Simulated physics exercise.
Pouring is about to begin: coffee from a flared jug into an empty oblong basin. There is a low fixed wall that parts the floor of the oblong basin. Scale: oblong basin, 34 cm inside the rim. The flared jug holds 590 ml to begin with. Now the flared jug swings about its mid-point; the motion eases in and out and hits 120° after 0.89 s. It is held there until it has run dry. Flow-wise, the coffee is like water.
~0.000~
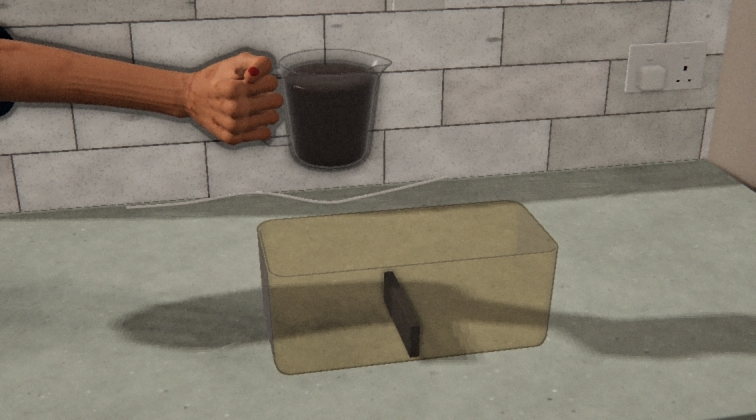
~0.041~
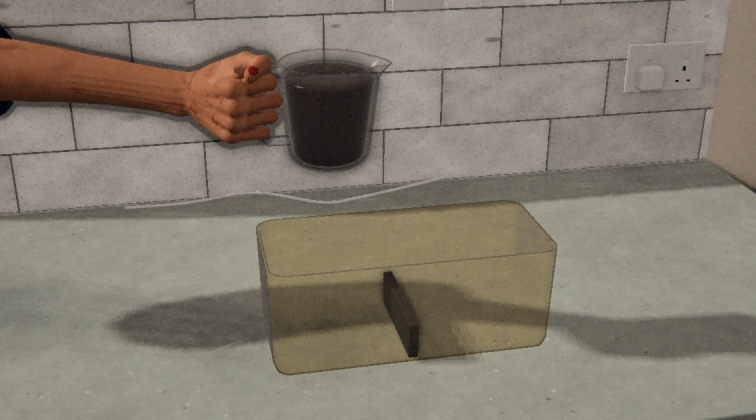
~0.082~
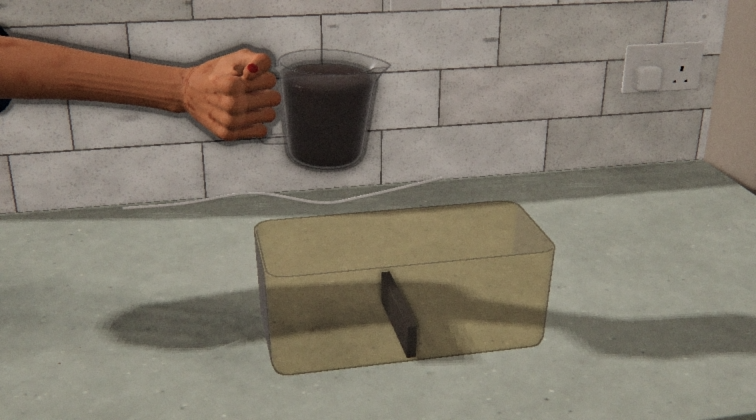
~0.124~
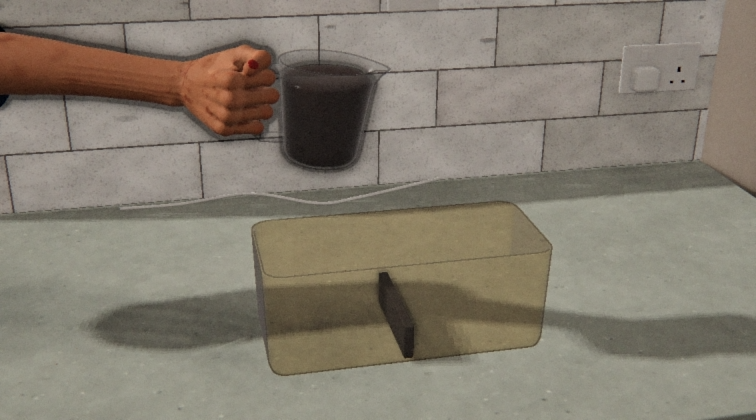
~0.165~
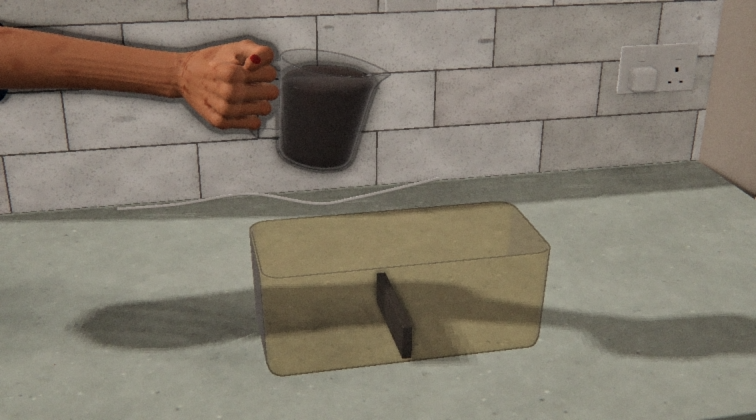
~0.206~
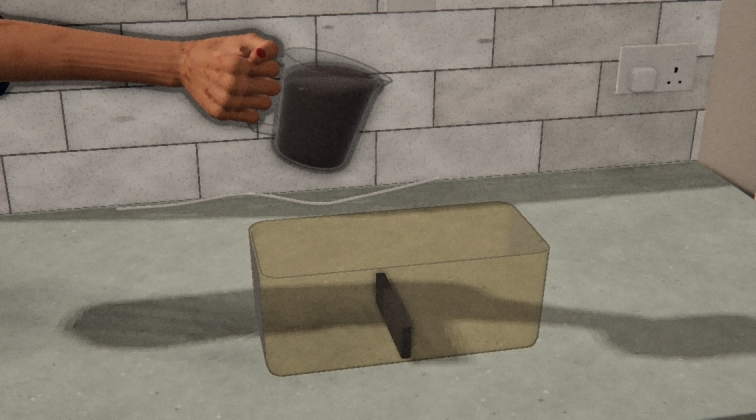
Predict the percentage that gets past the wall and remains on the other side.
The other side holds about 89 % in the end.
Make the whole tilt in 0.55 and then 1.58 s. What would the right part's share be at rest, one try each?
Respectively 85 and 95 %.
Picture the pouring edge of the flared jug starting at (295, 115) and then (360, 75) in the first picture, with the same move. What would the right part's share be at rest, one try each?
Try 1: Approx. 5 %; try 2: Approx. 60 %.
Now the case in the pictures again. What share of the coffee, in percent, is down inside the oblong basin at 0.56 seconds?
10 %, more or less.
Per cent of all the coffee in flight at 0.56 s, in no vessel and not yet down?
My guess is roughly 28 %.
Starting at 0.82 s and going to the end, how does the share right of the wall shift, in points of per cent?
Net gain of about 12.
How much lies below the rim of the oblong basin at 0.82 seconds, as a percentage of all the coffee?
Looks like about 80 % of the whole amount.
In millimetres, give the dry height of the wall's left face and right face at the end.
42 mm left, 22 mm right.
By 0.56 s the tilt is 84° and 61 per cent is still to pour, 0 is left of the wall and 10 right of it.
By 0.82 s the tilt is 118° and 6 per cent is still to pour, 4 is left of the wall and 76 right of it.
By 1.09 s the tilt is 120° and 0 per cent is still to pour, 10 is left of the wall and 89 right of it.
By 1.39 s the tilt is 120° and 0 per cent is still to pour, 10 is left of the wall and 89 right of it.
At rest 10 per cent lies left of the wall, 89 right of it and 1 outside.
